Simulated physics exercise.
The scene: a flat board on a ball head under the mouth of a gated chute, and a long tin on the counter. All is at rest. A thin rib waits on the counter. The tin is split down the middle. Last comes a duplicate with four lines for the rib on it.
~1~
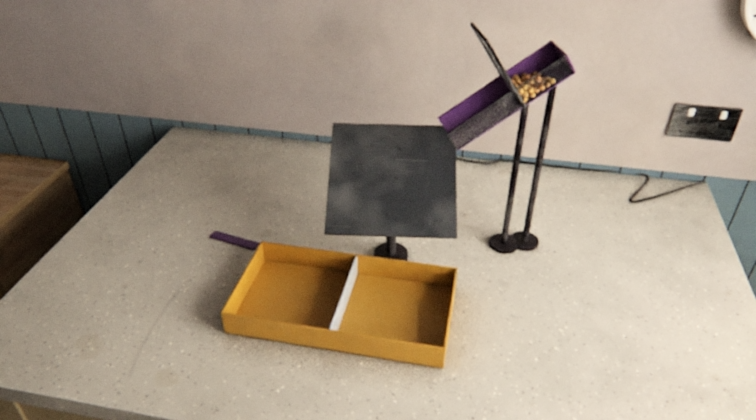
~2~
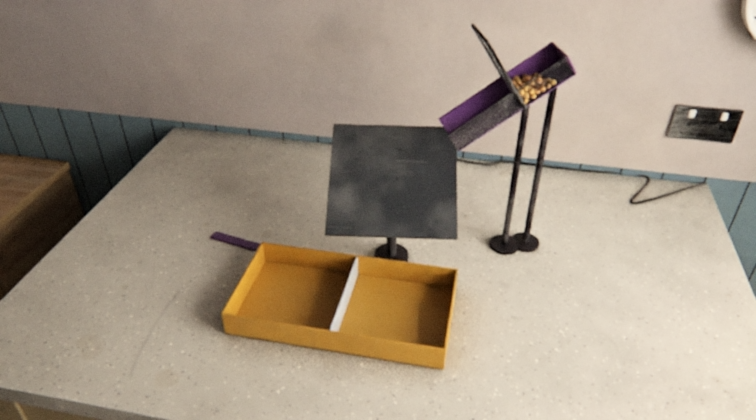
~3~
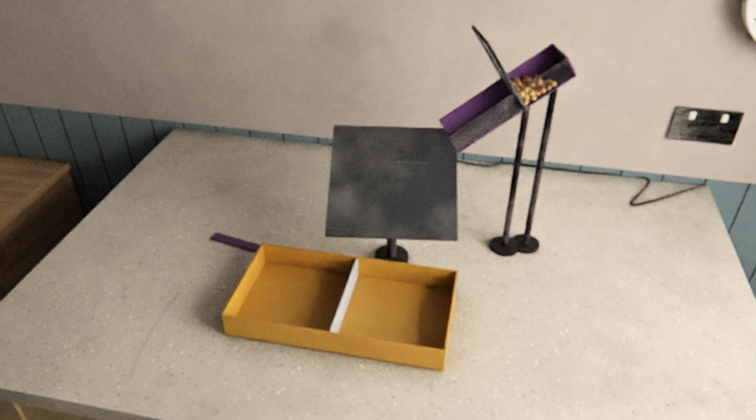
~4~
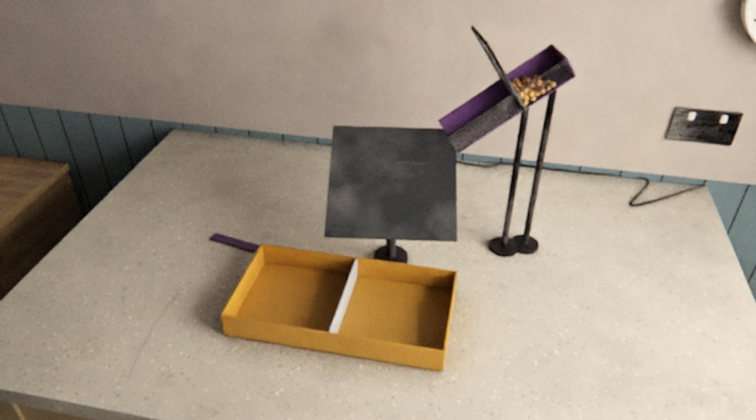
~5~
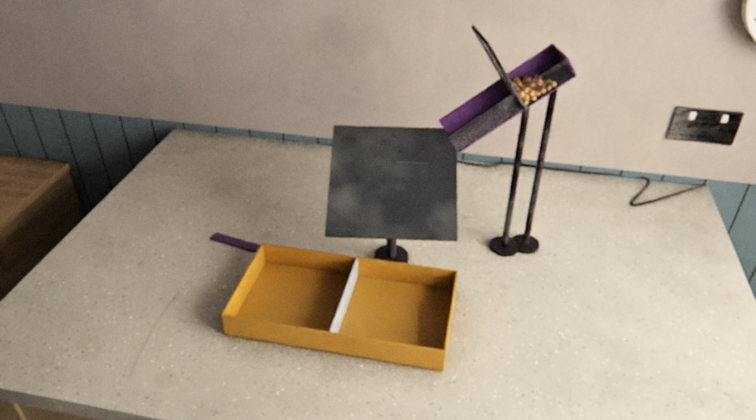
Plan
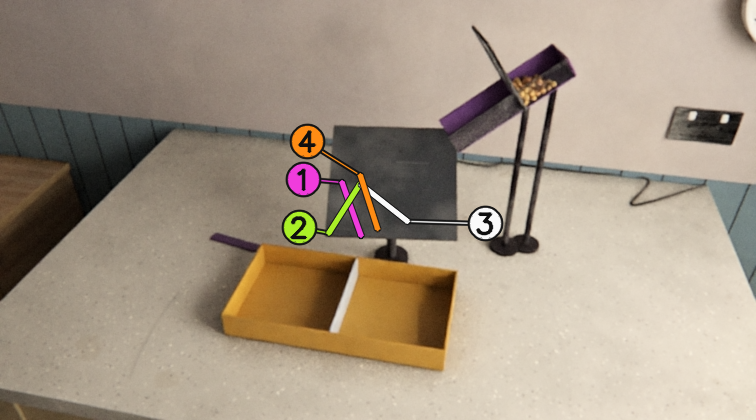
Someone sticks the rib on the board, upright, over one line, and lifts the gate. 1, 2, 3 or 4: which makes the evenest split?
I would pick line 2.
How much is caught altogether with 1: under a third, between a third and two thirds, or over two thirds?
Over two thirds.
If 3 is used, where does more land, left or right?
The right half.
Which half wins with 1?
The right half.
On the marked copy, line 1 from (342, 182) to (360, 235); line 2 from (360, 183) to (328, 233); line 3 from (361, 185) to (407, 221); line 4 from (360, 175) to (377, 228).
Choosing 1, of what is caught, a small share in the left half, all but a few in the right.
Choosing 2, of what is caught, close to half in the left half, close to half in the right.
Choosing 3, of what is caught, a small share in the left half, all but a few in the right.
Choosing 4, of what is caught, only a few in the left half, all but a few in the right.
